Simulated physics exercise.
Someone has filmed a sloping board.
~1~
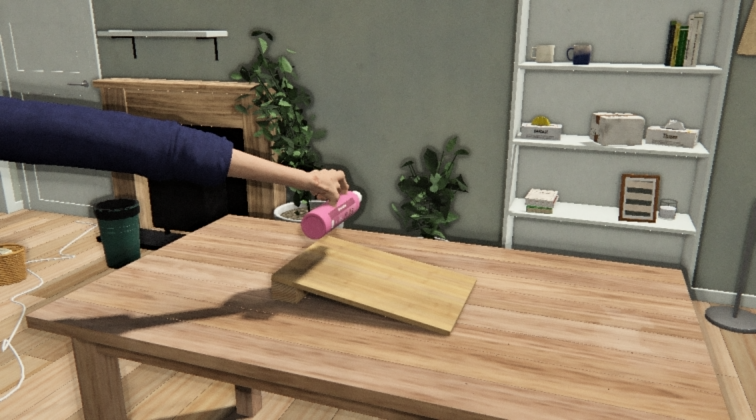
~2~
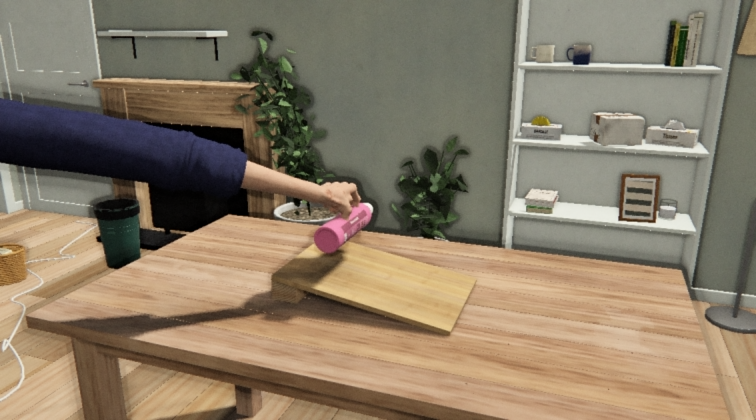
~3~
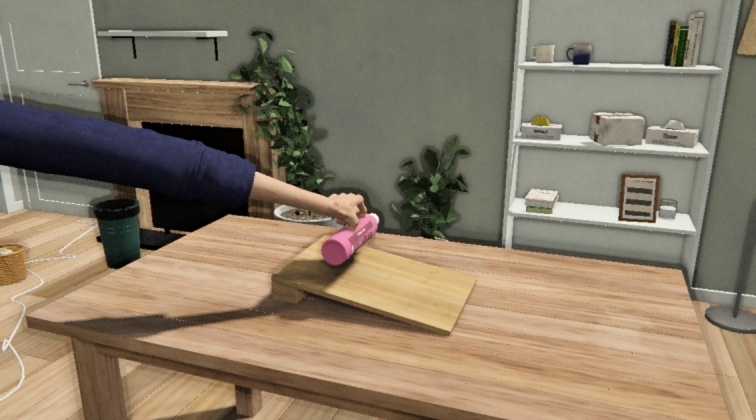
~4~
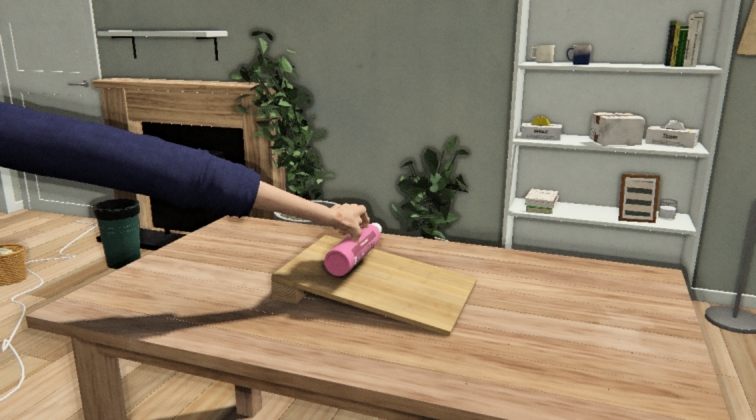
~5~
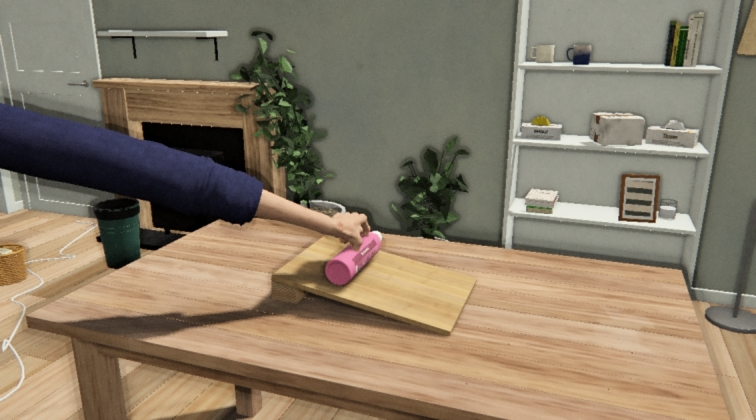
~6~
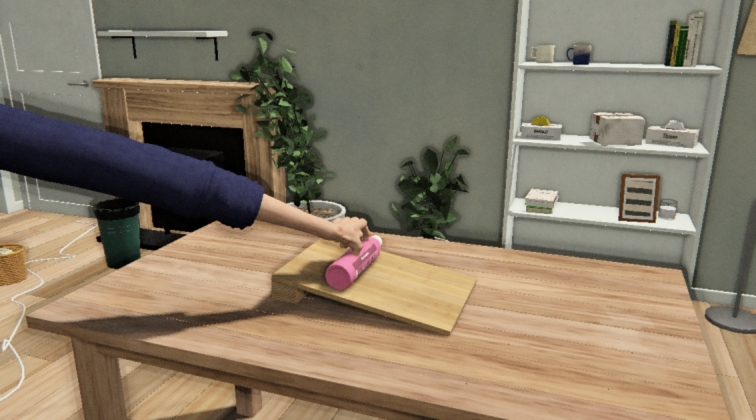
A pink bottle, held on its side by a hand in a dark blue sleeve, is above a sloping board on a wooden table, seen from slightly above by a still camera. Behind are a fireplace at left, leafy plants near the middle and white shelves at right. The arm reaches from the left, lowers the bottle rightward onto the board's upper part and keeps holding it.
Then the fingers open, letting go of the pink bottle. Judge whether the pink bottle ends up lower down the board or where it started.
I expect it to travel down the slope.
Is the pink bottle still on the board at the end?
At the end, the pink bottle is no longer up there.
Then, 1.10 s on from there, pink bottle now off the board.
Then, 1.90 s on from there, things are still on the move.
In the end, off the board, pink bottle. The pink bottle runs down the board.
